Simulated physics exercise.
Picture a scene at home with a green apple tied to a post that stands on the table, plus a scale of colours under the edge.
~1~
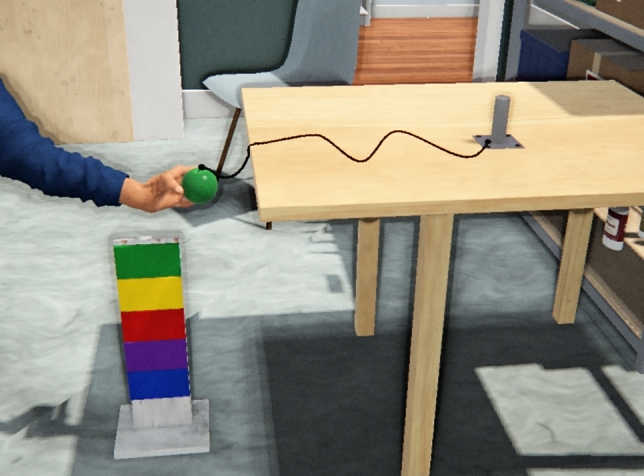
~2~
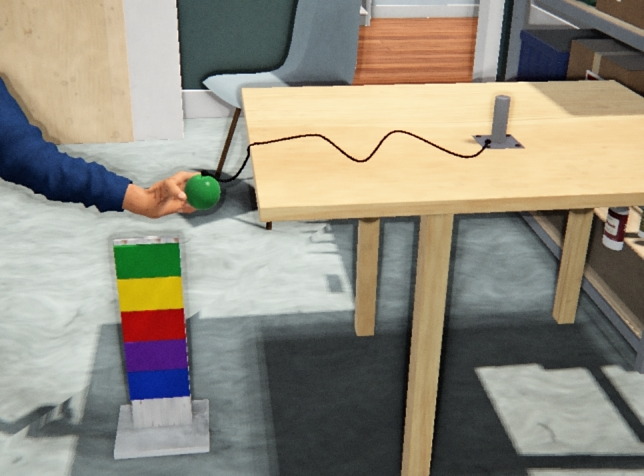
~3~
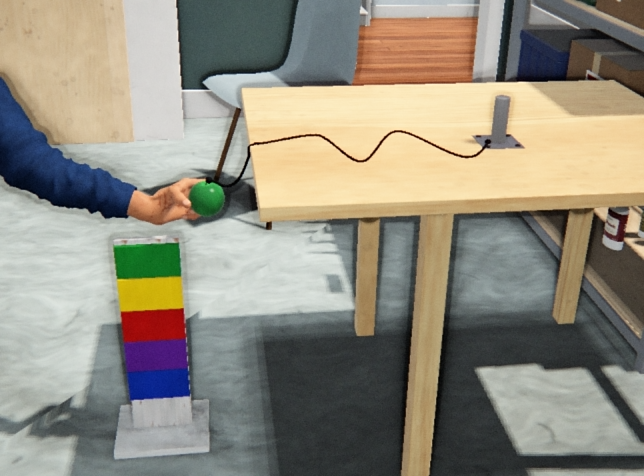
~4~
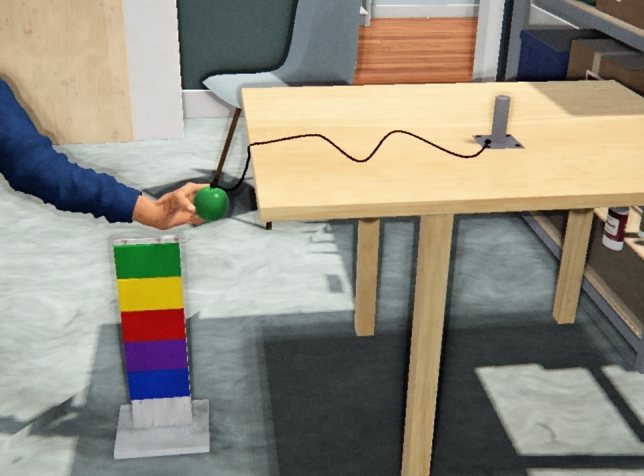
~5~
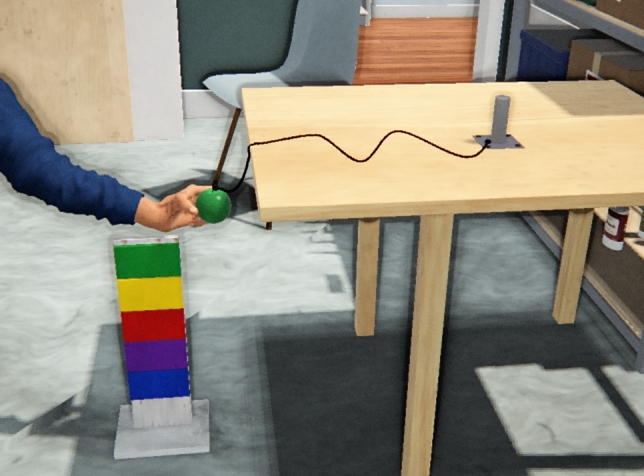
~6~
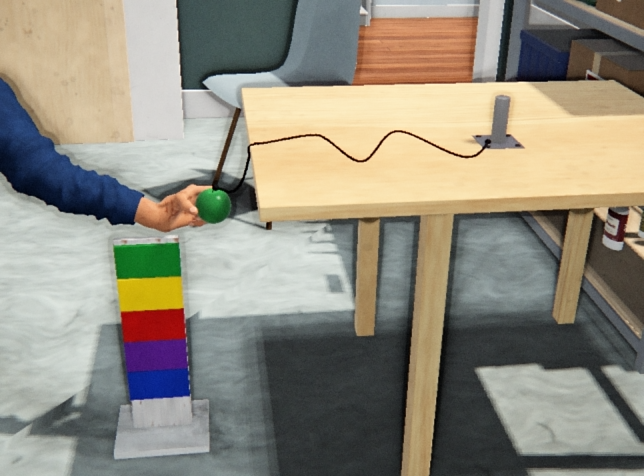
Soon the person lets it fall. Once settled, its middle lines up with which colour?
It lines up with the blue band.
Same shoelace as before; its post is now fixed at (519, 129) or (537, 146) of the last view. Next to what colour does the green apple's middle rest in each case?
Result 1: Purple. Result 2: Purple.
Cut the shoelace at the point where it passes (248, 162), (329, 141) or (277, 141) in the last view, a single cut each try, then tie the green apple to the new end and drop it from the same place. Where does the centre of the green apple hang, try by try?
Approximate pixels, cut by cut: (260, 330); (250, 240); (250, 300).
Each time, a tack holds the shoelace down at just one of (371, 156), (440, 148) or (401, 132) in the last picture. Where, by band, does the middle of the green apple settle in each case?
Try by try: Yellow, then purple, then red.
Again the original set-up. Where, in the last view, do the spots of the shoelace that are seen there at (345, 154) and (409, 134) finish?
Roughly (250, 191) for the first and (350, 145) for the second.
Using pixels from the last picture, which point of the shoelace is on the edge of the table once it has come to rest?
Check around (370, 157) - that's where it is.
Soon after, apple near (251, 357); level with purple.
After that, apple near (262, 374); level with blue.
In the end, apple near (257, 376); level with blue. Its middle rests at the blue band.
